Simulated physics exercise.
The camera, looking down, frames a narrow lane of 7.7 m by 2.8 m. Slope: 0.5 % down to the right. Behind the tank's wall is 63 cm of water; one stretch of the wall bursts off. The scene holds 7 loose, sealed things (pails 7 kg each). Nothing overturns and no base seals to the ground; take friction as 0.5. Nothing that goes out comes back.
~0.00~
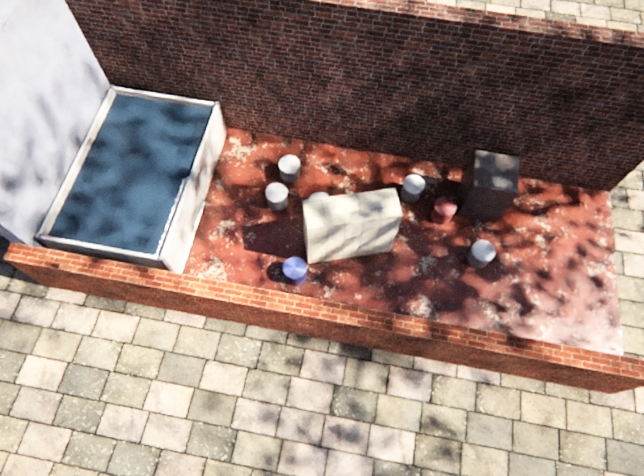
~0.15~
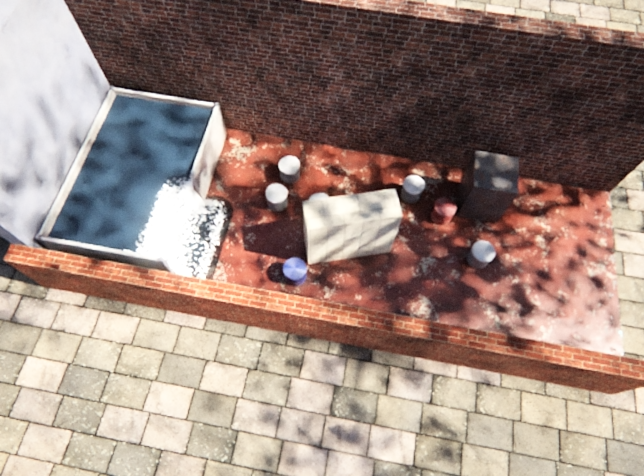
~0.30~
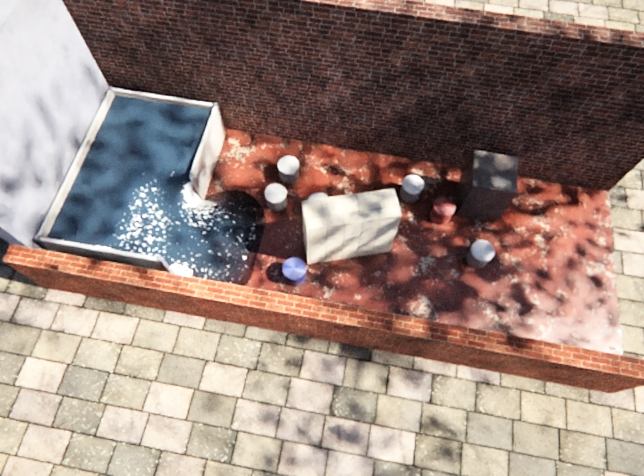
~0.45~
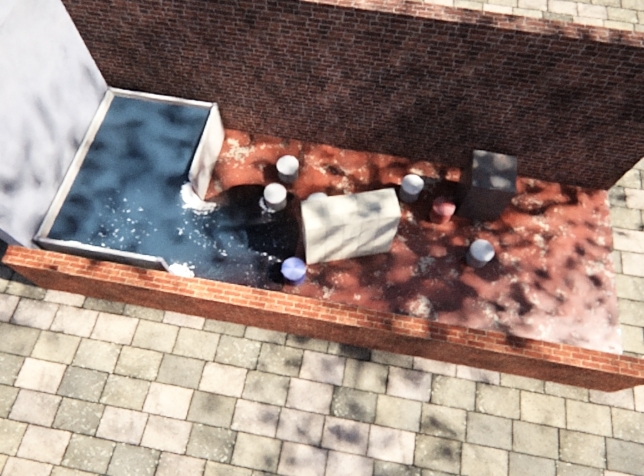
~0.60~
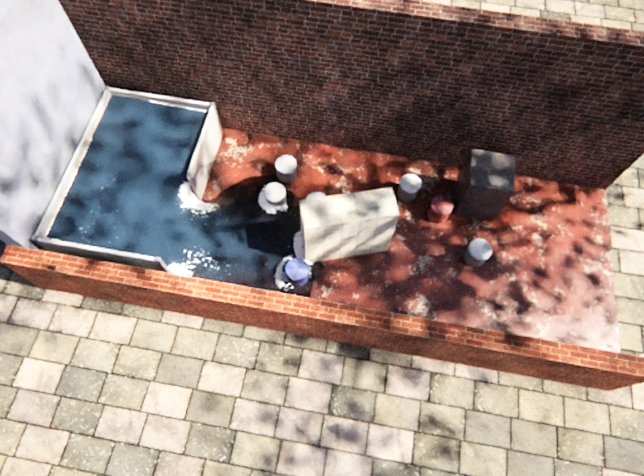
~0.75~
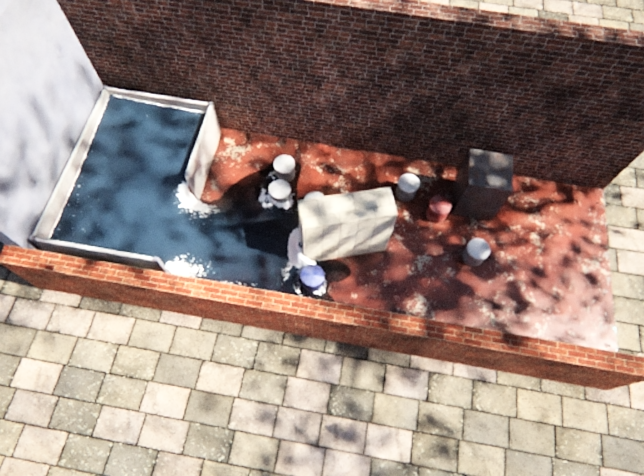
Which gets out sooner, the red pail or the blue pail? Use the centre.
The blue one.
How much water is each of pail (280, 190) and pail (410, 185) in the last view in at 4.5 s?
13 and 13 cm.
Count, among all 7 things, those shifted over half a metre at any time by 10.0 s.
Count: 6.
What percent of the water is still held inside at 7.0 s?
Still held: Near 60 %.
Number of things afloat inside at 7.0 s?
At that moment it comes to 0.
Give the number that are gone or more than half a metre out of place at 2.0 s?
4.
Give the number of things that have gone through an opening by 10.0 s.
2 in total.
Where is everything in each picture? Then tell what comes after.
The red pail at (445, 206), on the bottom; the blue pail at (295, 268), on the bottom; water covers 3.8 m2; 0 of 7 have shifted, in the first picture.
The red pail at (445, 207) rests on the ground; the blue pail at (295, 268), on the bottom; water covers 4.5 m2; 0 of 7 have shifted, in the second picture.
The red pail at (445, 206), on the bottom; the blue pail at (294, 268) rests on the ground; water covers 5.4 m2; 0 of 7 have shifted, in the third picture.
The red pail at (444, 206), on the bottom; the blue pail at (293, 268) rests on the ground; 6.2 m2 under water; 0 of 7 have shifted, in the fourth picture.
The red pail at (442, 205) rests on the ground; the blue pail at (297, 269), on the bottom, 7 cm from its start; water covers 6.9 m2; 1 of 7 have shifted, in the fifth picture.
The red pail at (440, 205), on the bottom; the blue pail at (313, 275), on the bottom, 32 cm from its start; 7.4 m2 under water; 2 of 7 have shifted, in the sixth picture.
After 2.0 s the red pail is near (447, 208), 0.1 m from its start, aground; the blue pail is near (565, 314), 3.7 m from its start, aground; 0 of 7 are out; 0 afloat.
After 4.5 s the red pail is near (510, 220), 1.0 m from its start, aground; the blue pail has gone out (at 2.4 s); 2 of 7 are out; 3 afloat.
After 7.0 s the red pail is near (510, 220), 1.0 m from its start, aground; the blue pail has gone out (at 2.4 s); 2 of 7 are out; 0 afloat.
After 10.0 s the red pail is near (510, 220), 1.0 m from its start, aground; the blue pail has gone out (at 2.4 s); 2 of 7 are out; 0 afloat.
